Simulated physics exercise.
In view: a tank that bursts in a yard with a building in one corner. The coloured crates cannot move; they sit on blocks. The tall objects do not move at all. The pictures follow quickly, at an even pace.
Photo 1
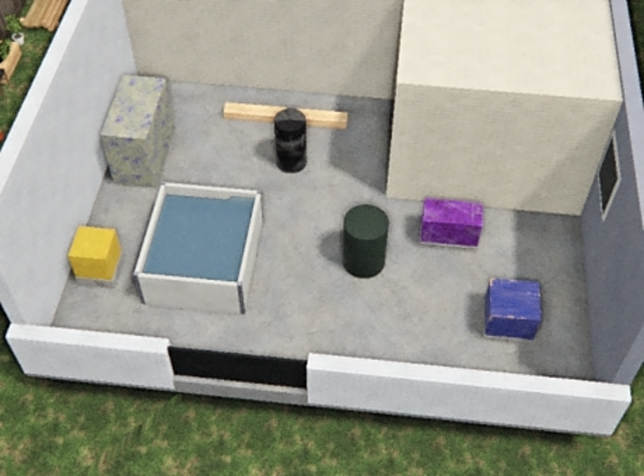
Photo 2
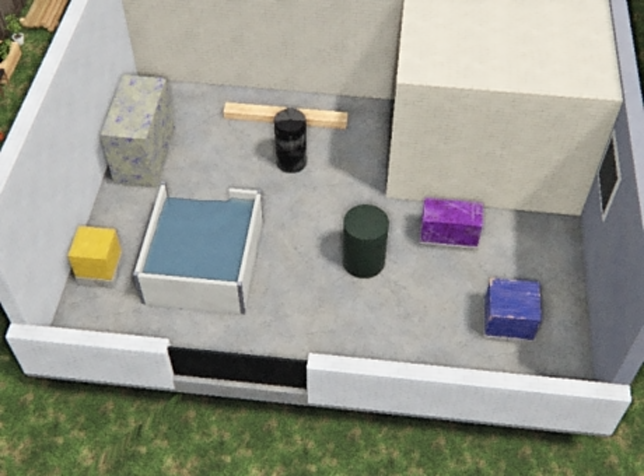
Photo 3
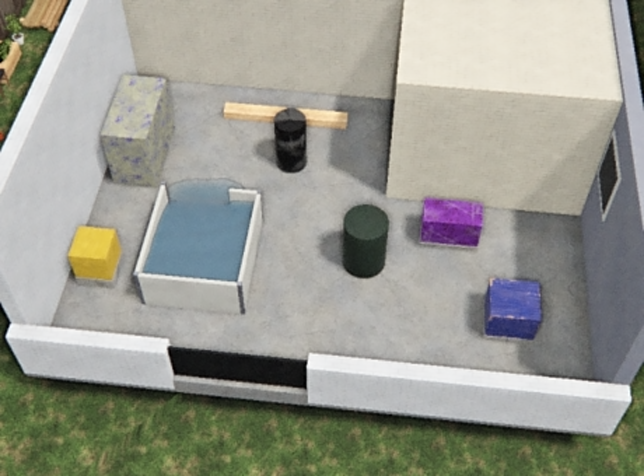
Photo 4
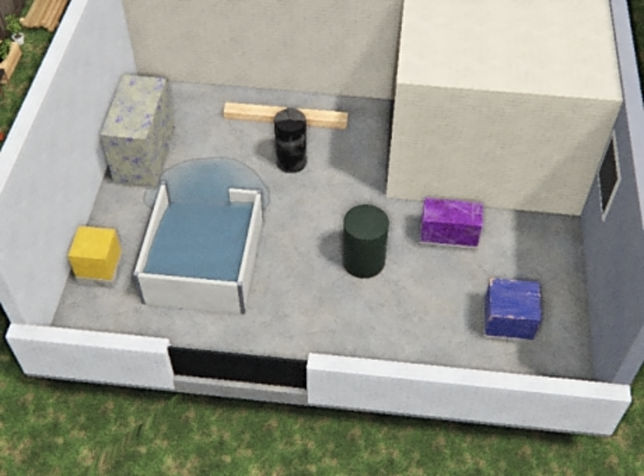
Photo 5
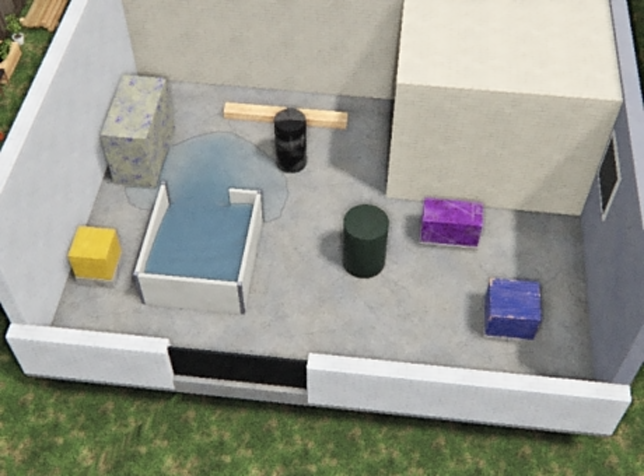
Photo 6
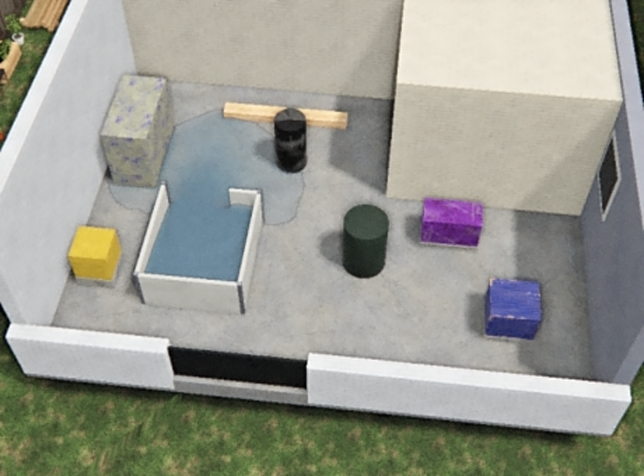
A walled yard holds a white tank whose far side opens, and water spreads across the floor.
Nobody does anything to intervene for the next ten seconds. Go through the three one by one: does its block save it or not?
In the end the purple crate will be out of the flood; the blue crate will be out of the flood; the yellow crate will be out of the flood.
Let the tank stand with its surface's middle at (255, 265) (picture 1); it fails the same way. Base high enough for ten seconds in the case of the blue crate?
Then: Blue crate escapes it.
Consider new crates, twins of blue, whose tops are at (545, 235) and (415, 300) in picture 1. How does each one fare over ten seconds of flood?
First is never reached; second is never reached.
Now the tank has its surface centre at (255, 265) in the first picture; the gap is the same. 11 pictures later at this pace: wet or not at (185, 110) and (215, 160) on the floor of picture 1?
Submerged, then submerged.
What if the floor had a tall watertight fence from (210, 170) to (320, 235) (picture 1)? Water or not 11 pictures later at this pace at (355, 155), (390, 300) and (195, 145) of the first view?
Outcome by spot, in order - unwatered, unwatered, watered.
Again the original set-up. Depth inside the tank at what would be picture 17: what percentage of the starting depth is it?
Near 42 in a hundred.
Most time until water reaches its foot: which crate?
Result - the blue-painted one.
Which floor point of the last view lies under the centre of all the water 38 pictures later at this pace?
Near (248, 188) in the last view.
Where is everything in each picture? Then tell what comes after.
The tank at (200, 235) is whole and still, in the first picture.
The front is at a hidden place, out from the gap on the tank's far side, in the second picture.
The front is at (238, 187), out from the gap on the tank's far side, in the third picture.
The front is at (233, 163), out from the gap on the tank's far side, in the fourth picture.
The front is at (226, 135), out from the gap on the tank's far side, in the fifth picture.
Water pours out on the tank's far side and has run to (219, 113), in the sixth picture.
A moment on, water covers 20 % of the floor; the purple crate not reached, the blue crate not reached, the yellow crate not reached.
Next, water covers 30 % of the floor; the purple crate not reached, the blue crate not reached, the yellow crate water round its plinth.
Then, water covers 35 % of the floor; the purple crate water round its plinth, the blue crate not reached, the yellow crate water round its plinth.
Later, water covers 60 % of the floor; the purple crate water round its plinth, the blue crate water round its plinth, the yellow crate water round its plinth.
In the end, water covers 85 % of the floor; the purple crate stayed above the water, the blue crate stayed above the water, the yellow crate stayed above the water.
